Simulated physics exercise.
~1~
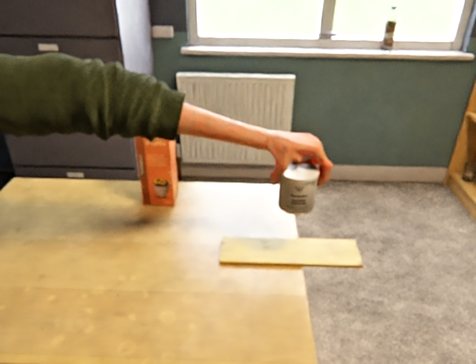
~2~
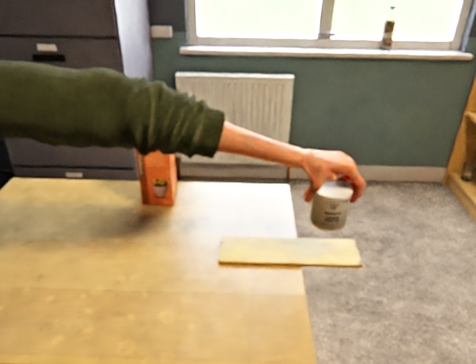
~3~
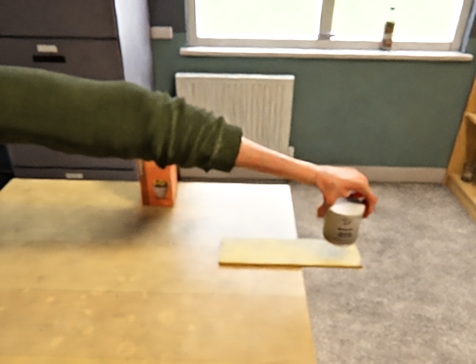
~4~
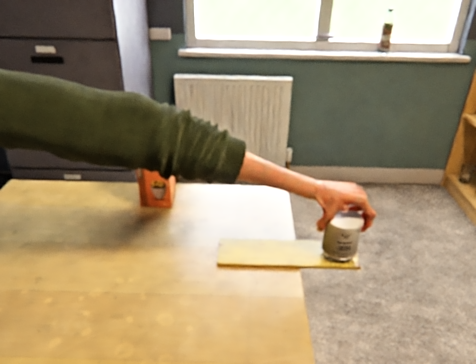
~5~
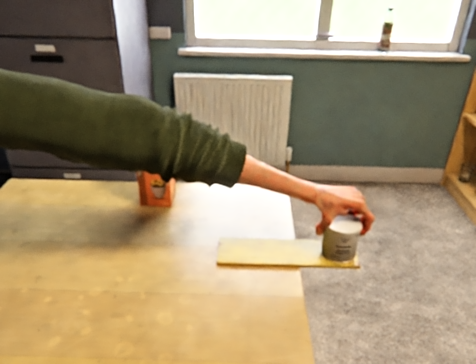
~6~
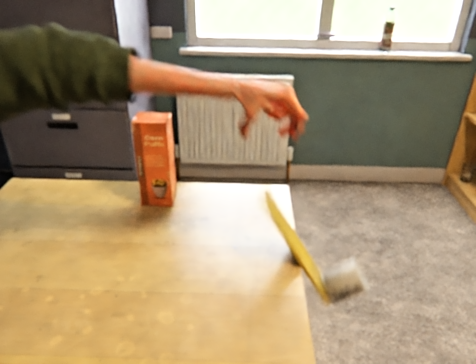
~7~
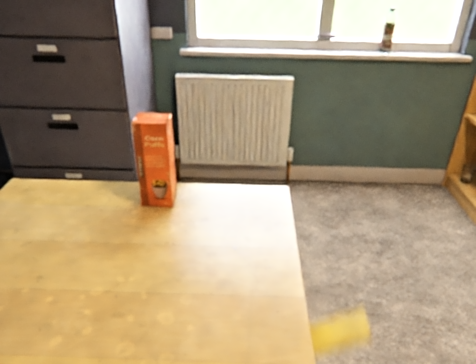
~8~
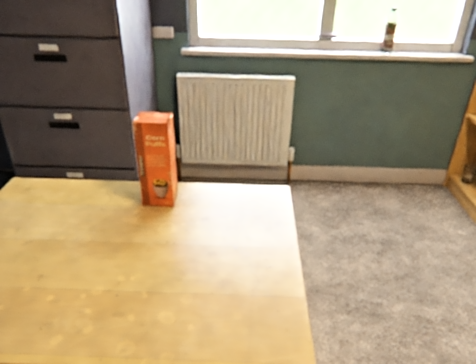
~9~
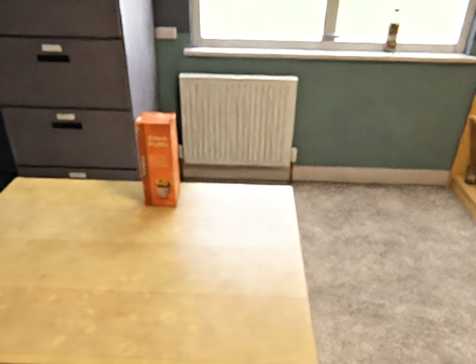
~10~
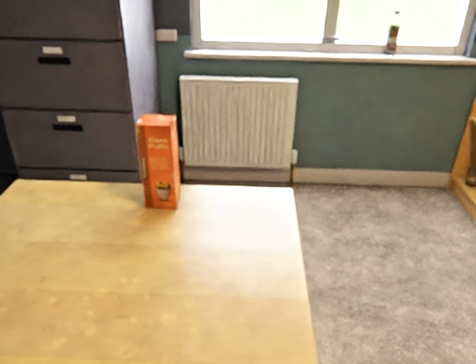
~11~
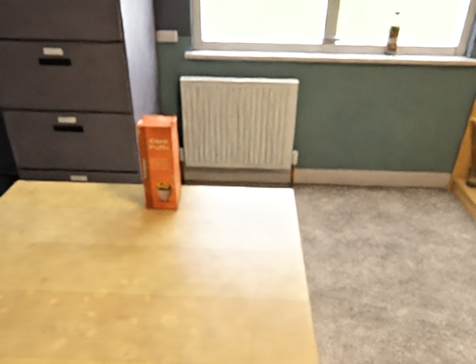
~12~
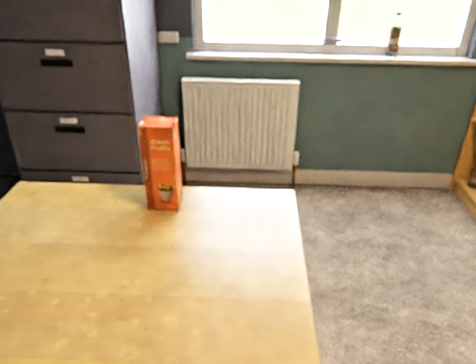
An arm in a green sleeve lowered a white tin onto the overhanging right end of a yellow board at the table's edge, then let go; the board tipped and both dropped out of sight, leaving the orange carton standing.
